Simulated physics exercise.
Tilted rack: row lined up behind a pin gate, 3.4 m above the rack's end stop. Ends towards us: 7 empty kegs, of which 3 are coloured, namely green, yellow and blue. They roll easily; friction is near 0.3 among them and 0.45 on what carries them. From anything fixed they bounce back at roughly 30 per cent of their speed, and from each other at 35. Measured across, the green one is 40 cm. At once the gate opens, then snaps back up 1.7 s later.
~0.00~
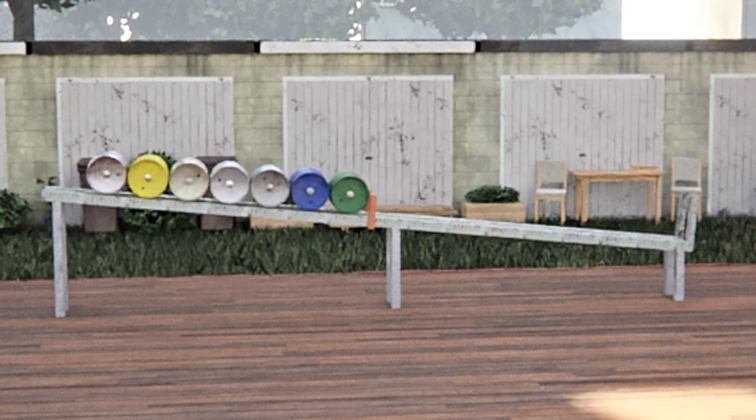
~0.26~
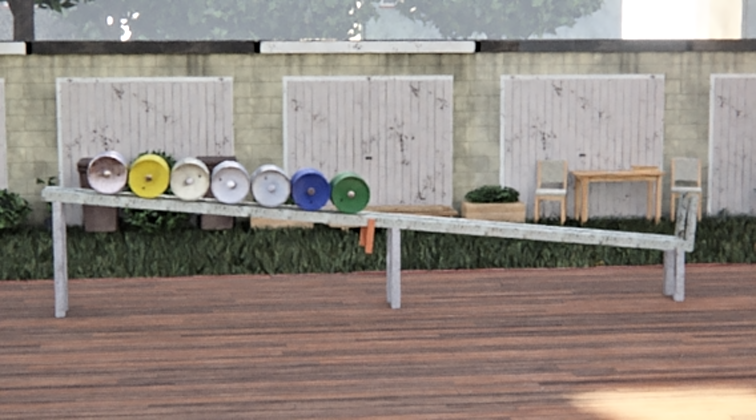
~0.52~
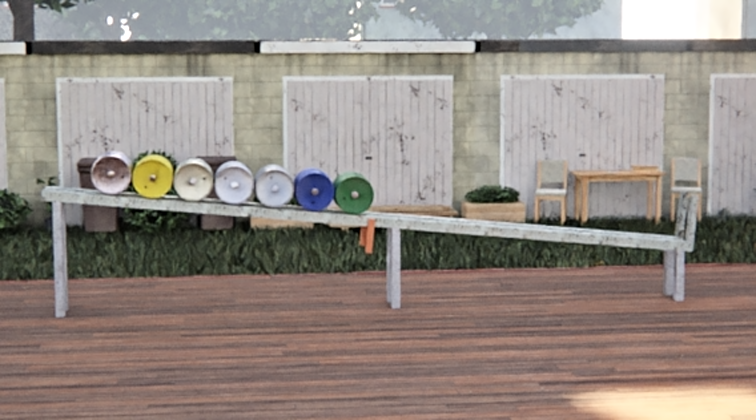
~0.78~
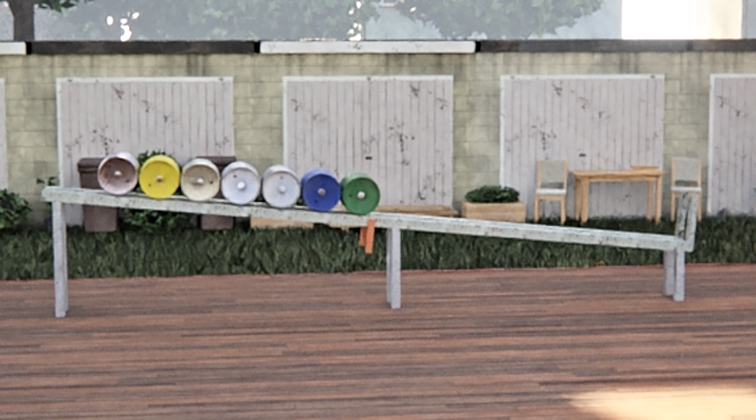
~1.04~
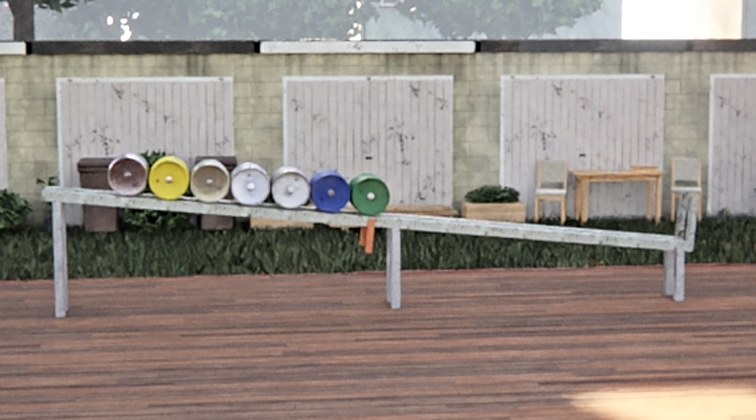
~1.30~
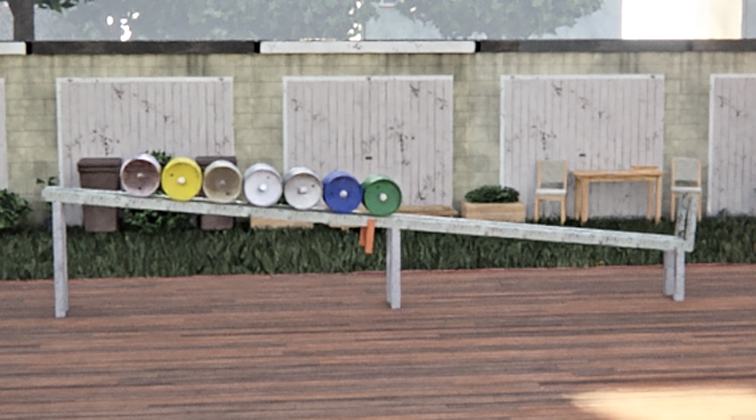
Seven round drums, among them a yellow, a blue and a green one, sat in a row on a sloping rack until an orange peg dropped, and they all rolled slowly a short way right together.
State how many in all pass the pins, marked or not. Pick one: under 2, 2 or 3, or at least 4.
2 or 3.
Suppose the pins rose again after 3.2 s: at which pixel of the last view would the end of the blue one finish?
Around pixel (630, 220).
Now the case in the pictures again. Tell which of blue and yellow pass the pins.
Result: Blue breaks loose; yellow is restrained.
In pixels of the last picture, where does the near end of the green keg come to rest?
Look near pixel (672, 221).
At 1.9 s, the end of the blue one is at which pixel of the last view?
Around pixel (385, 170).
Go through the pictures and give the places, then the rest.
In the first picture, green (350, 195), yellow (148, 178), blue (311, 192); pins up; the rack falls 6°.
In the second picture, green (351, 195), yellow (149, 178), blue (311, 192); pins down.
In the third picture, green (355, 195), yellow (152, 179), blue (315, 192); pins down; the first has rolled 5 cm.
In the fourth picture, green (362, 196), yellow (159, 179), blue (322, 192); pins down; the first has rolled 10 cm.
In the fifth picture, green (371, 197), yellow (169, 180), blue (331, 193); pins down; the first has rolled 20 cm.
In the sixth picture, green (383, 198), yellow (182, 181), blue (344, 194); pins down; the first has rolled 35 cm.
By 1.6 s, green is on the rails, 30 cm below the pins, rolling right; yellow is on the rails, 175 cm above the pins, rolling right; blue is on the rails, 10 cm above the pins, rolling right; 1 of 7 has passed.
By 1.9 s, green is on the rails, 50 cm below the pins, rolling right; yellow is on the rails, 150 cm above the pins, rolling right; blue is in the air, 10 cm below the pins, rolling right; 2 of 7 have passed.
Finally (5.3 s), green is on the rails, 310 cm below the pins; yellow is on the rails, 145 cm above the pins; blue is on the rails, 270 cm below the pins; 2 of 7 have passed.
